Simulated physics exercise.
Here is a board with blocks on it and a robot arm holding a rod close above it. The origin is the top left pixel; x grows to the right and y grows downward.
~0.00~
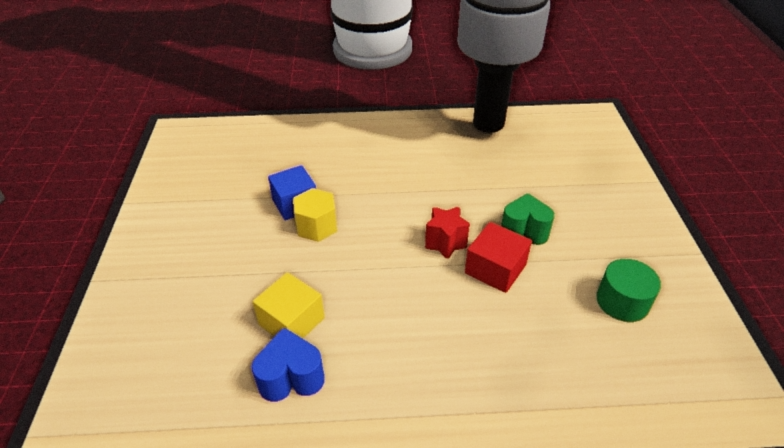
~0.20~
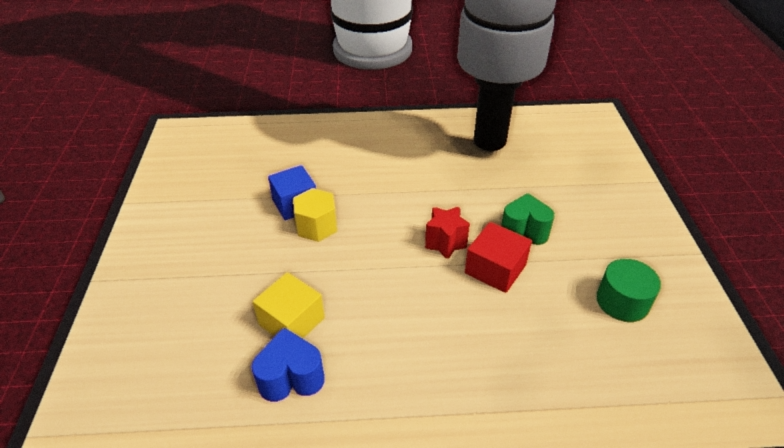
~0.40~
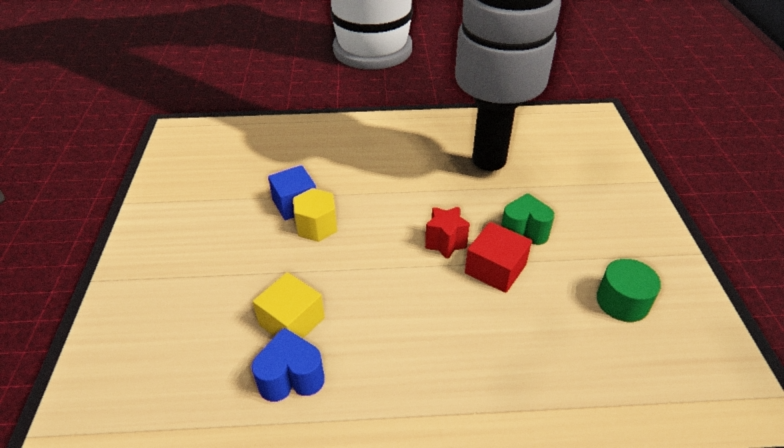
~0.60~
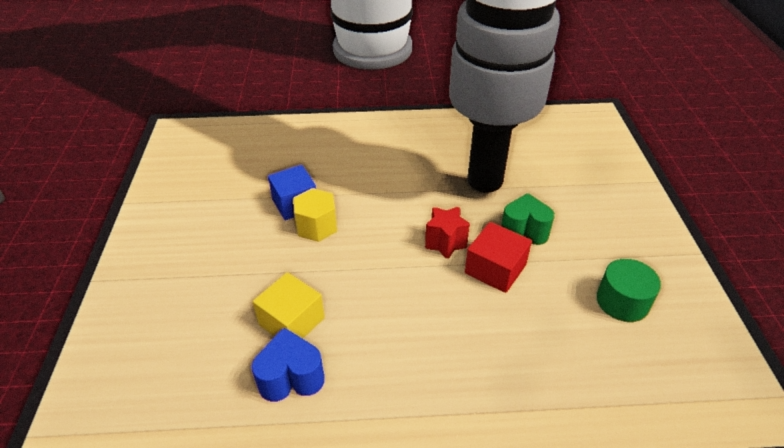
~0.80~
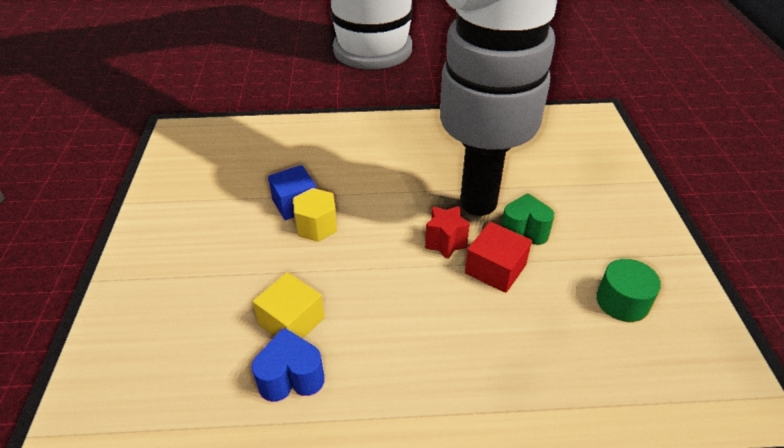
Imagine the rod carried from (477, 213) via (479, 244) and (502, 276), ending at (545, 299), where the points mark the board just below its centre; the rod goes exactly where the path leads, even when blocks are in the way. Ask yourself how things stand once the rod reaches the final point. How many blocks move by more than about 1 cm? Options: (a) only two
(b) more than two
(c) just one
c - just one.
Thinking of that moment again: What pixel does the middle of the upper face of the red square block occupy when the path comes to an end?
At roughly (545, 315).
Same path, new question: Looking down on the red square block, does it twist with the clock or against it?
Rotation: Clockwise.
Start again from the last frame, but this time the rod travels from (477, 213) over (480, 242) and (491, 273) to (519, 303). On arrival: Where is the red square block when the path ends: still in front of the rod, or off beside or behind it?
When the path is over, you would find the red square block still in front of the rod.
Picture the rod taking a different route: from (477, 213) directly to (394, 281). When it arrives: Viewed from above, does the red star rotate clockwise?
Final answer: No.
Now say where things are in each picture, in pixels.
The first picture shows rod's lower end at (489, 125); red star at (448, 219); red square block at (500, 244); green heart at (529, 208).
The second picture shows rod at (490, 143); blocks still.
The third picture shows rod at (489, 162); blocks still.
The fourth picture shows rod at (485, 182); blocks still.
The fifth picture shows rod at (478, 205); red star at (448, 219); red square block at (500, 244); green heart at (529, 208).
On the path given first. One third of the way, rod at (480, 236); red star at (446, 222), turned 20° clockwise; red square block at (505, 258).
Two thirds of the way, rod at (503, 267); red star at (446, 223), turned 25° clockwise; red square block at (527, 295).
At the end, rod at (548, 290); red star at (446, 223), turned 25° clockwise; red square block at (545, 315), turned 50° clockwise; green heart still.
